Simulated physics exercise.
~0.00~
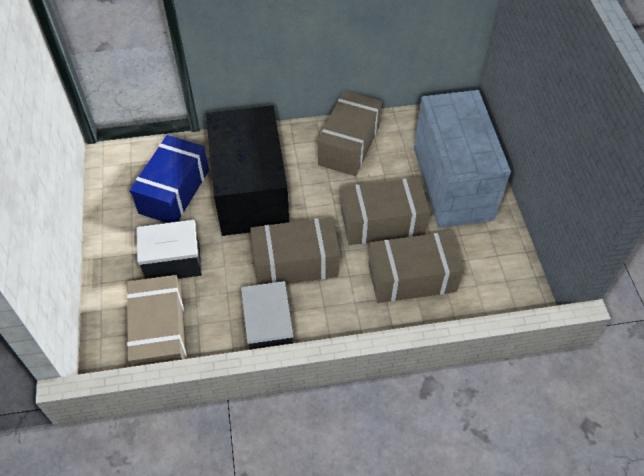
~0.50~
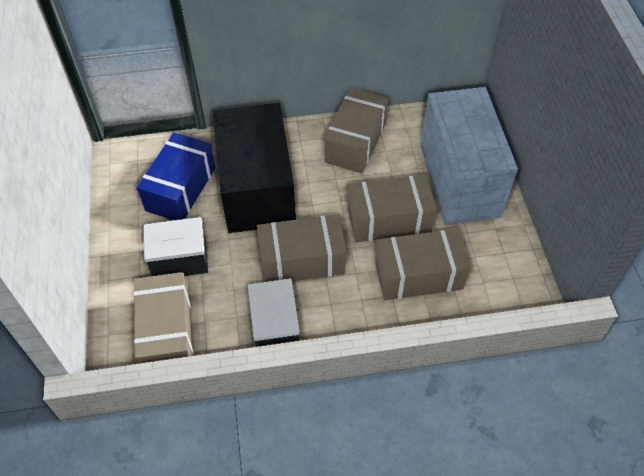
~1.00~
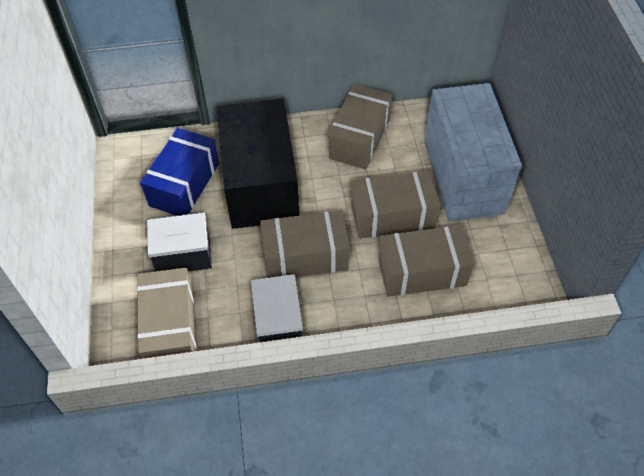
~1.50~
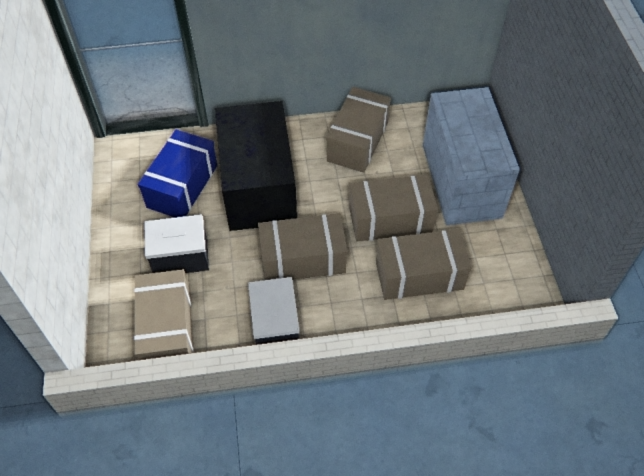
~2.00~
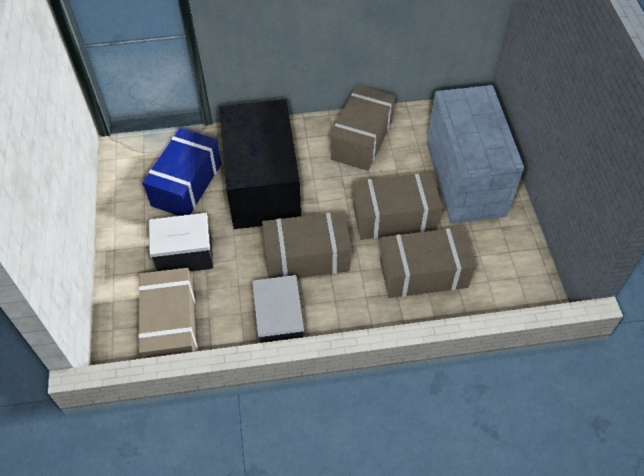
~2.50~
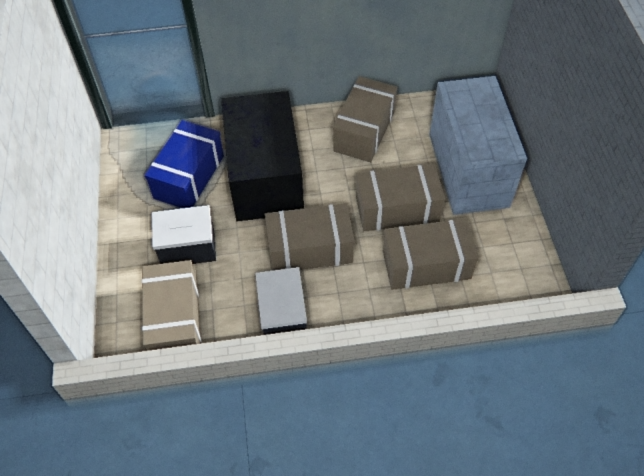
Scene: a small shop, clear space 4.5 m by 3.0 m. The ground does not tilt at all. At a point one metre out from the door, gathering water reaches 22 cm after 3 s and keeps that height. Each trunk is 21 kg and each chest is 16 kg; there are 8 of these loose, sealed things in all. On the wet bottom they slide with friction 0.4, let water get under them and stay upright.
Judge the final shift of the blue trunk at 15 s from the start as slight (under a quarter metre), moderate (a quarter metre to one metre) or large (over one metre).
Large.
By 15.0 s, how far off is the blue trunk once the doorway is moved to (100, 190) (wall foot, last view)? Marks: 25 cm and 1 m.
Well, the blue trunk scoots a little.
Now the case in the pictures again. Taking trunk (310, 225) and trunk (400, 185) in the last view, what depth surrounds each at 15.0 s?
I'd estimate 16 cm for the first and 17 cm for the second.
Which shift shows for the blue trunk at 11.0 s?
I'd put it at around 250 cm.
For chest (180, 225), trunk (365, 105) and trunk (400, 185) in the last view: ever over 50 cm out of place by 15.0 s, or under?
Result, in order: Bigger / not bigger / bigger.
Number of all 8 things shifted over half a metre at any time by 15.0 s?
I get 7.
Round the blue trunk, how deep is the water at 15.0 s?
Close to 16 centimetres.
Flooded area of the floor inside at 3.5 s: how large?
2.5 m2.
After 3.5 s the blue trunk is near (200, 174), 0.3 m from its start, aground; 0 afloat.
After 6.8 s the blue trunk is near (169, 220), 0.9 m from its start, afloat; 3 afloat.
After 11.0 s the blue trunk is near (408, 289), 2.7 m from its start, afloat; 8 afloat.
After 15.0 s the blue trunk is near (437, 259), 2.8 m from its start, afloat; 8 afloat.
